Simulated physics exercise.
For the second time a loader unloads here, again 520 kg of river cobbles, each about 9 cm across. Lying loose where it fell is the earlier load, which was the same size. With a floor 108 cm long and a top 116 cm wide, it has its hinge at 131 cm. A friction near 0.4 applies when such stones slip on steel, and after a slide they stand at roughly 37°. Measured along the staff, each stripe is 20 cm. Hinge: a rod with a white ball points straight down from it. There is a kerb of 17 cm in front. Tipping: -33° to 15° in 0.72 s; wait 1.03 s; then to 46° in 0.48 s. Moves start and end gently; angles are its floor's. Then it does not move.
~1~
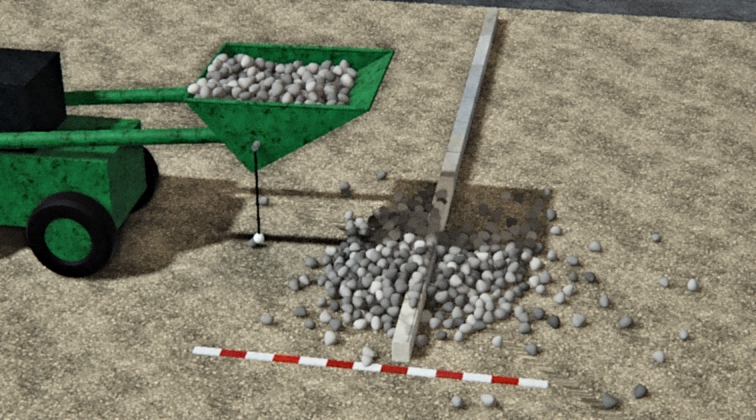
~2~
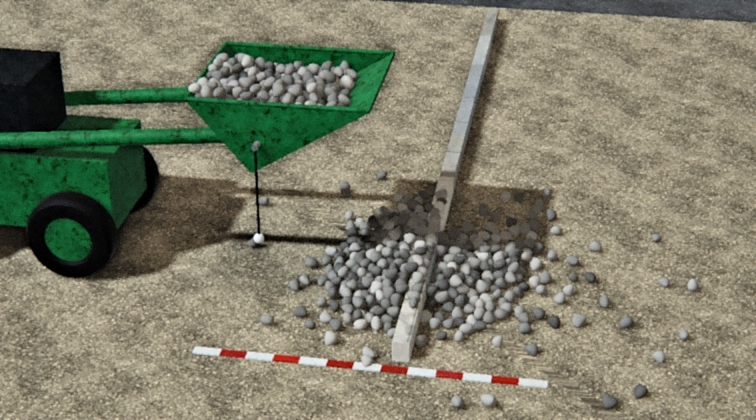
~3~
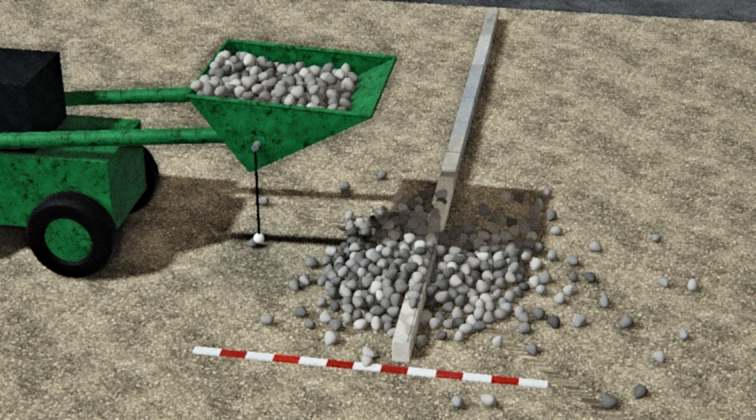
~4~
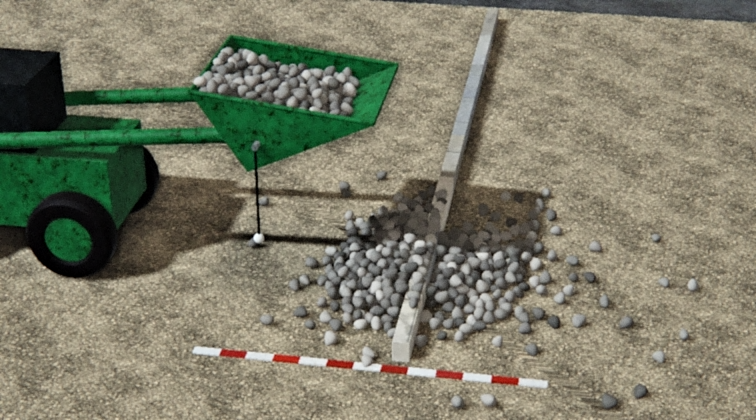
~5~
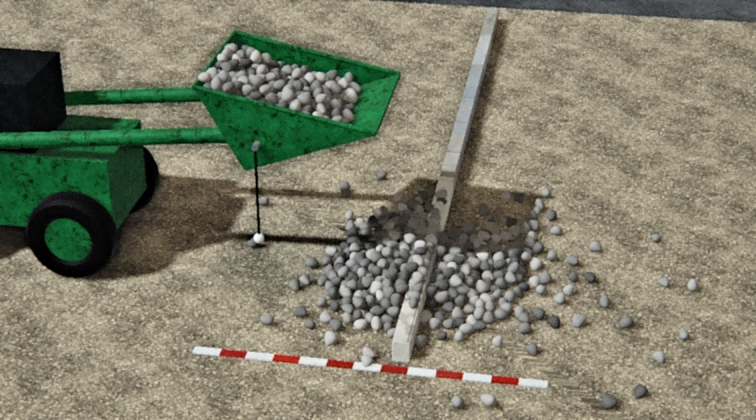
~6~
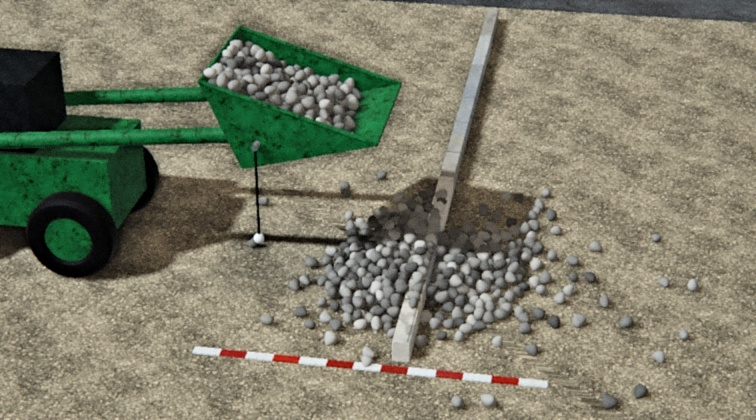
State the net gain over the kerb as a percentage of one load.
30 %.
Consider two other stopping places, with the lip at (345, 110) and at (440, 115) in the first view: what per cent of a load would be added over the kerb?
Case one about 15 %, case two about 85 %.
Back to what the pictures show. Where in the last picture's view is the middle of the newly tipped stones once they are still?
Around (386, 252).
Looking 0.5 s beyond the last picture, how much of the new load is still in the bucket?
Estimate: 100 % remaining inside, roughly.
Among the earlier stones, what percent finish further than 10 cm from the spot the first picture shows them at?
About 5 %.
Then, 0.2 s after the last picture the floor is at 8°; in per cent of one load, 100 in the bucket, 60 on this side of the kerb, 40 over the kerb; the foremost stones are at (655, 323).
Then, 0.5 s after the last picture the floor is at 15°; in per cent of one load, 99 in the bucket, 60 on this side of the kerb, 40 over the kerb; the foremost stones are at (655, 323).
Then, 2.4 s after the last picture the floor is at 46°; in per cent of one load, 1 in the bucket, 130 on this side of the kerb, 70 over the kerb; the foremost stones are at (655, 323).
Then, 5.1 s after the last picture the floor is at 46°; in per cent of one load, 0 in the bucket, 130 on this side of the kerb, 70 over the kerb; the foremost stones are at (655, 323). Net gain over the kerb, 30.
